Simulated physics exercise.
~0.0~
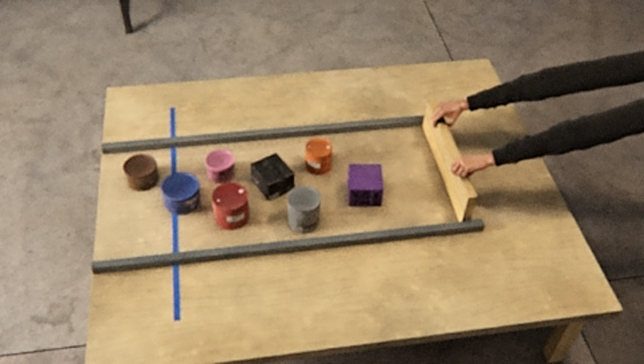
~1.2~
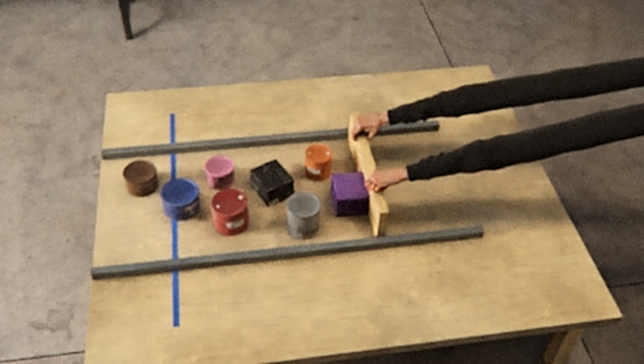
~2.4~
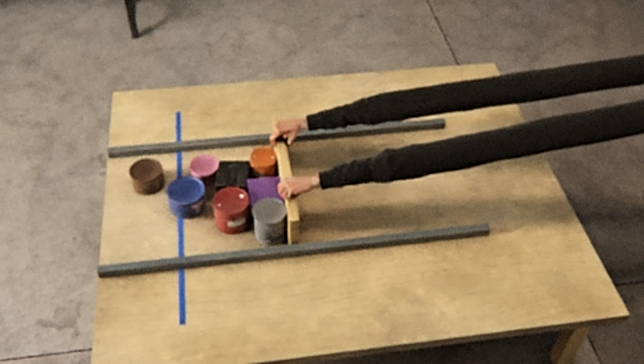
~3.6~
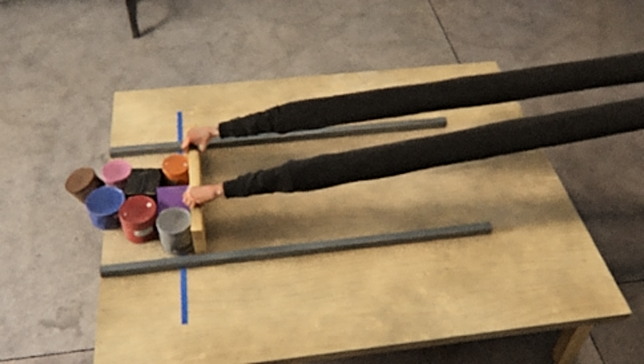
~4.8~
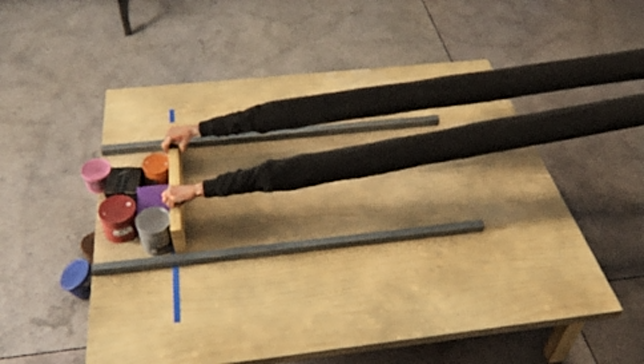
Two hands push a plank left, sweeping containers together until blue and brown pails fall.
